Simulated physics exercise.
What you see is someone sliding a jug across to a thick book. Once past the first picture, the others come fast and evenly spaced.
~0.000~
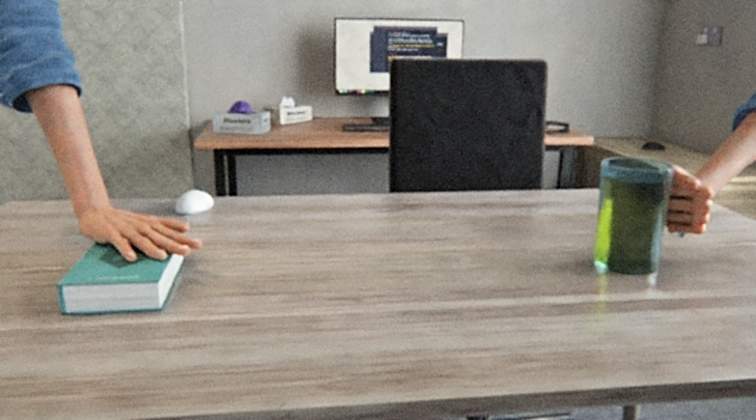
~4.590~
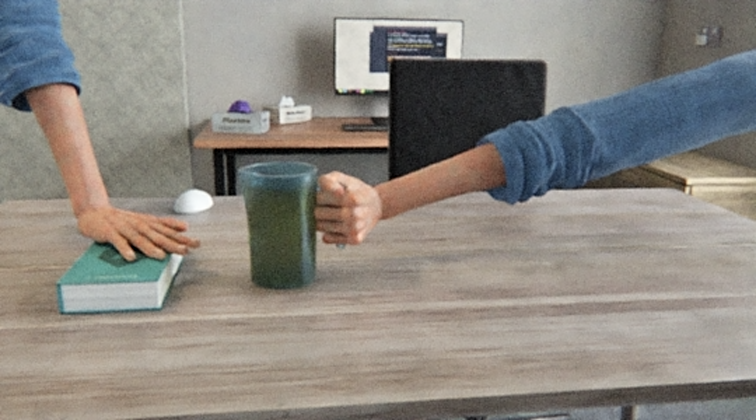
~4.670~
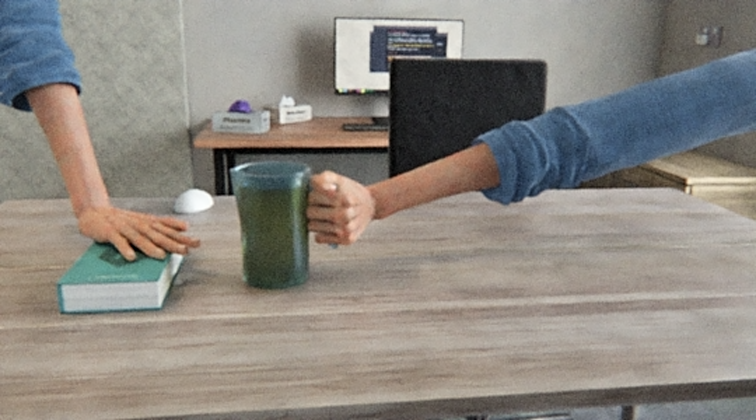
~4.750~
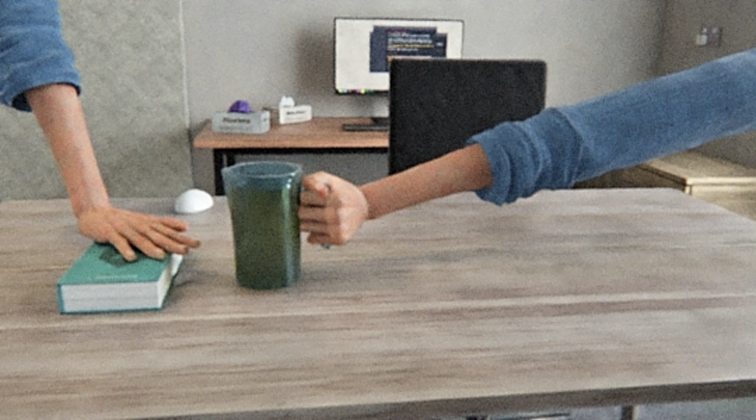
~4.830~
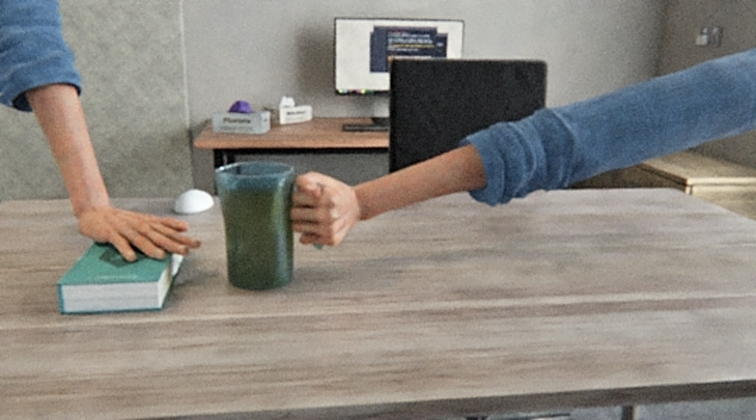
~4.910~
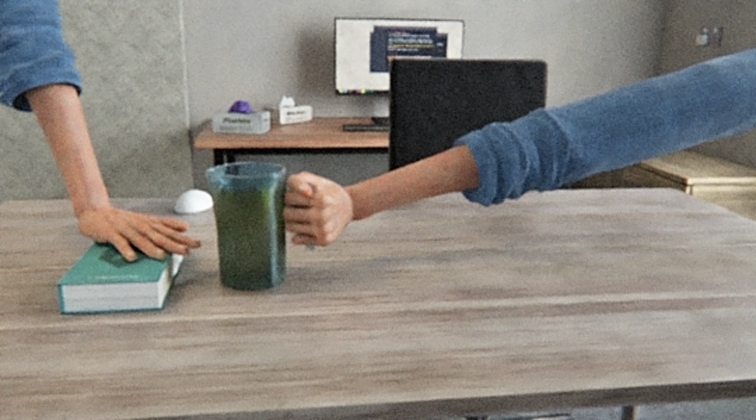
A green-filled, bluish glass jug, gripped at its handle by a hand on the right, slides a long way left across a grey-brown wooden table, then creeps further left in small, steady shifts. At left, another hand in a blue sleeve rests unmoving on a thick teal book. The fixed, slightly raised front view shows an office with a black chair, desk and lit monitor behind.
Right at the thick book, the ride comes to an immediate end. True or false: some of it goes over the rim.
False.
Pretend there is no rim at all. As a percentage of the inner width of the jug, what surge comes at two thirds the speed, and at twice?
You'd get a wave of 10 per cent in the first case and 25 per cent in the second.
After 5.3 s, the jug meets the thick book.
After 5.4 s, the apple juice surges up the wall; the wave climbs under half way to the rim.
After 6.5 s, the jug stands at the thick book; nothing has left it.
